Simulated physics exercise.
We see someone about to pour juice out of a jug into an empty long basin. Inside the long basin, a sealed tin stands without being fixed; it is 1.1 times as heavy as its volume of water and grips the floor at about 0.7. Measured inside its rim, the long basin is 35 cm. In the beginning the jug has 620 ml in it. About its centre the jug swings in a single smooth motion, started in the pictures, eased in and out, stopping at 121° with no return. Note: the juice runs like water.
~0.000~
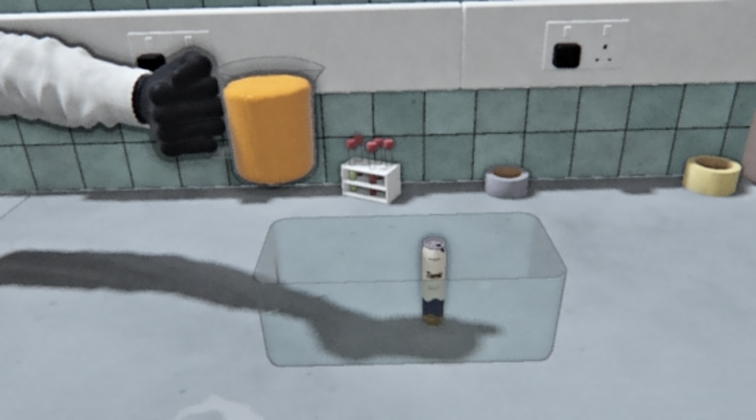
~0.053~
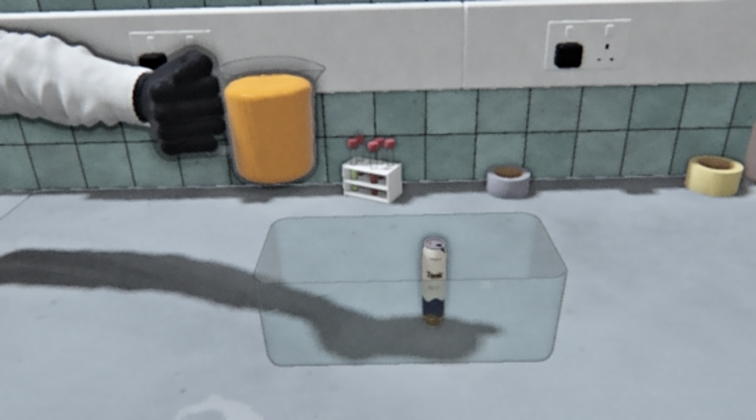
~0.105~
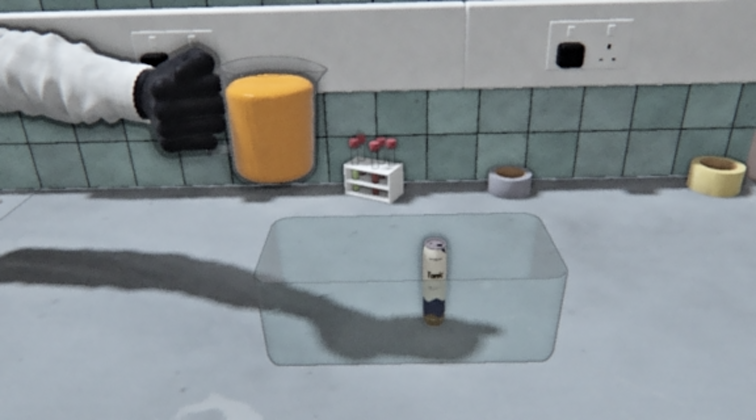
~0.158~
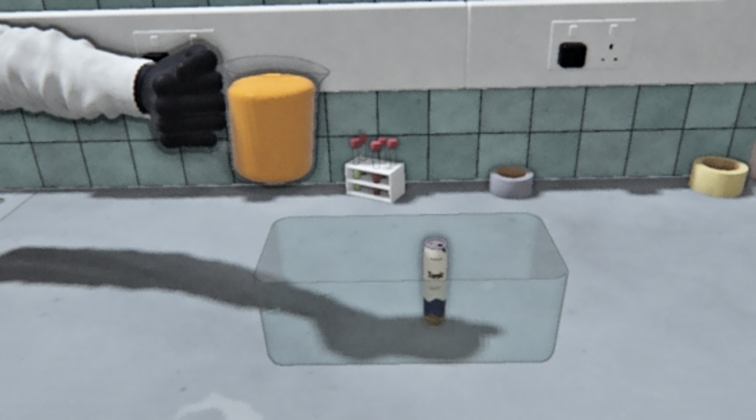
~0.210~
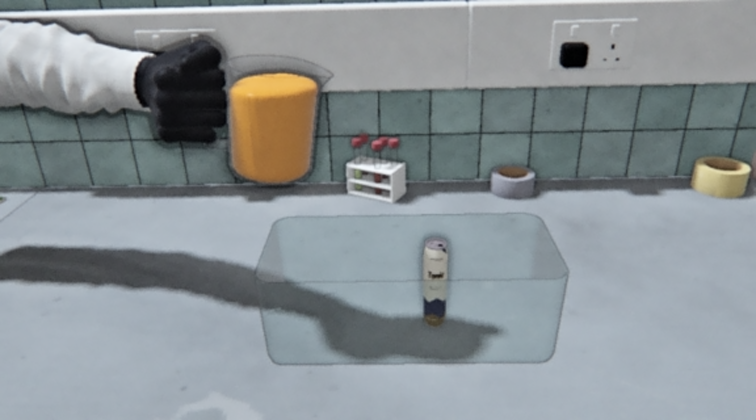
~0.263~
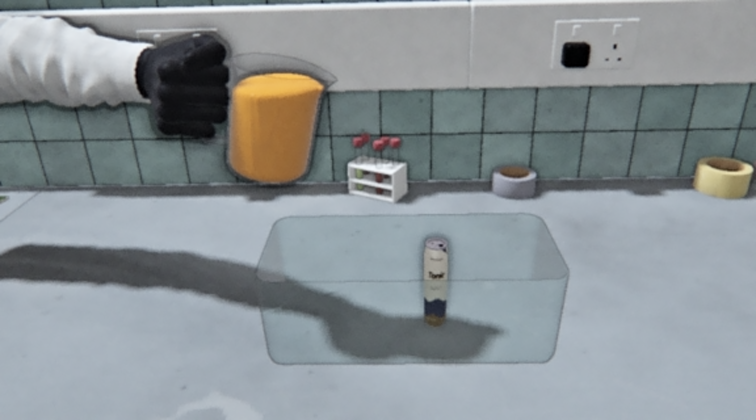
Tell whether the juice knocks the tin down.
The juice does not knock it down.
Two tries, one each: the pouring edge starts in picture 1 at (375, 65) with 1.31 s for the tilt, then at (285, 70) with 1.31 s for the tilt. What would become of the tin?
Try 1: Tipped over; try 2: Still standing.
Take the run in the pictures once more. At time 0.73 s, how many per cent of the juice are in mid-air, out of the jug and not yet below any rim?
Some 16 per cent, I reckon.
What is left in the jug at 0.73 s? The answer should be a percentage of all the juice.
I'd estimate some 78 % remains.
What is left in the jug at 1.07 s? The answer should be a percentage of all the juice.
About 16 percent.
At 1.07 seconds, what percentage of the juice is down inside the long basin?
Around 64 parts in a hundred.
After 0.73 s the tilt is 71° and 78 per cent is still to pour; the tin stands where it began.
After 1.07 s the tilt is 111° and 16 per cent is still to pour; the tin stands 1 cm from where it began.
After 1.42 s the tilt is 121° and 0 per cent is still to pour; the tin stands 1 cm from where it began.
After 1.81 s the tilt is 121° and 0 per cent is still to pour; the tin stands 1 cm from where it began.
In the end the tin stands 1 cm from where it began.
